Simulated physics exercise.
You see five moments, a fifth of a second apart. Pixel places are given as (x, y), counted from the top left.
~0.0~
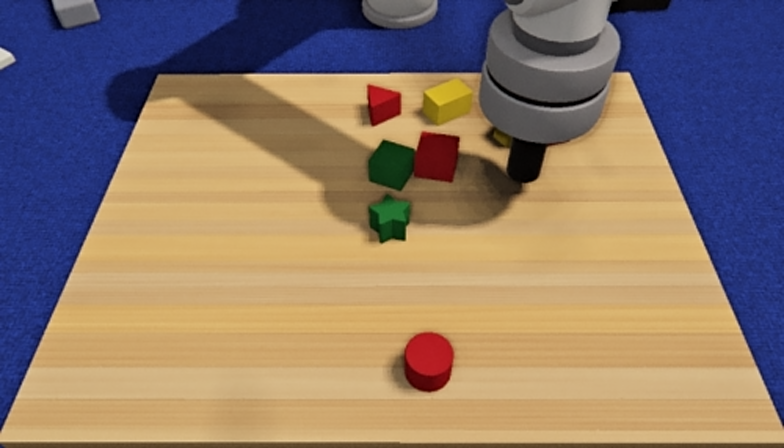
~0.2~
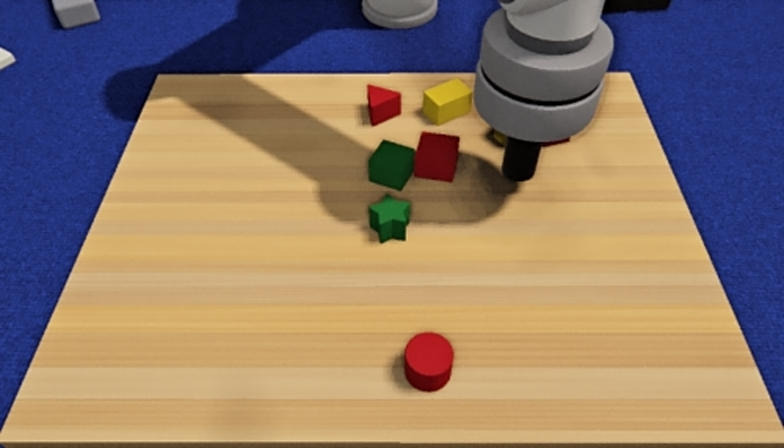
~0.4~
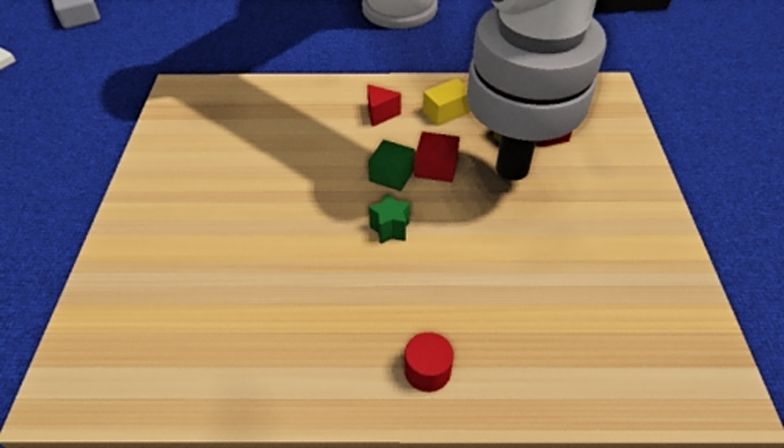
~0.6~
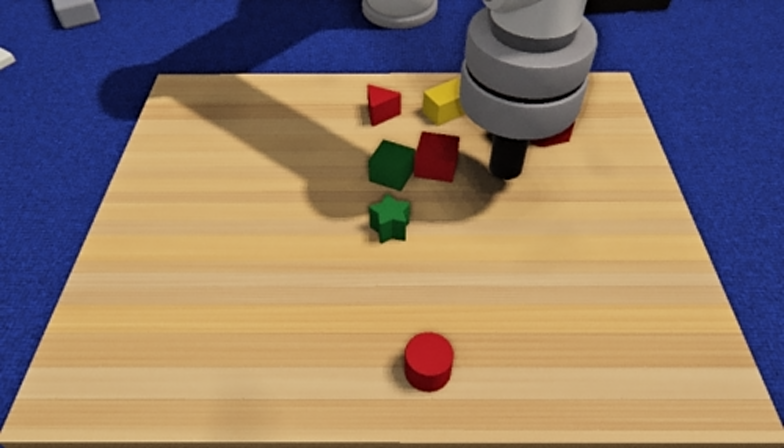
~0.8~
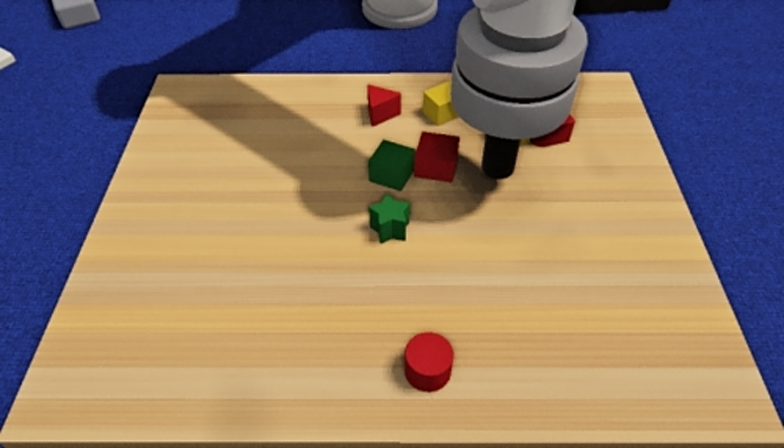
A grey robotic arm with a black post at its lower end slides slowly a short way left above a pale wooden board on a blue surface, seen from above by a still camera. Red, green and yellow blocks sit near the board's upper middle, with a green star below them and a red cylinder nearer the front. The blocks stay put as the arm's shadow shifts left, uncovering a red piece behind it.
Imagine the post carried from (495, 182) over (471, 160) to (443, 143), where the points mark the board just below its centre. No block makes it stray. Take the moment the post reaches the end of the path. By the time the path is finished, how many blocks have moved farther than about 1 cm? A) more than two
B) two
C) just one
C
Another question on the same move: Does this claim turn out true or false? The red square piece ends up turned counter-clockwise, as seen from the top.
True
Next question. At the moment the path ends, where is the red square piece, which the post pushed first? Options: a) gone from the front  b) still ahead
I choose a.
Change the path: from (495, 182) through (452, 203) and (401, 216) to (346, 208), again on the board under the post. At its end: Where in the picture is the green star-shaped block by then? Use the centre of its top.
Its top face will be centred at roughly (350, 216).
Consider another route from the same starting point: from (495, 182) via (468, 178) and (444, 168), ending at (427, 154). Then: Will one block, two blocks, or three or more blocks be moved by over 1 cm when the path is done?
By the end, two blocks will have moved.
On the path given first. Halfway along, post (472, 146); nothing pushed yet.
At the end, post (444, 129); green square piece (387, 157); red square piece (422, 140), turned 55° anticlockwise; yellow rectangular block still.
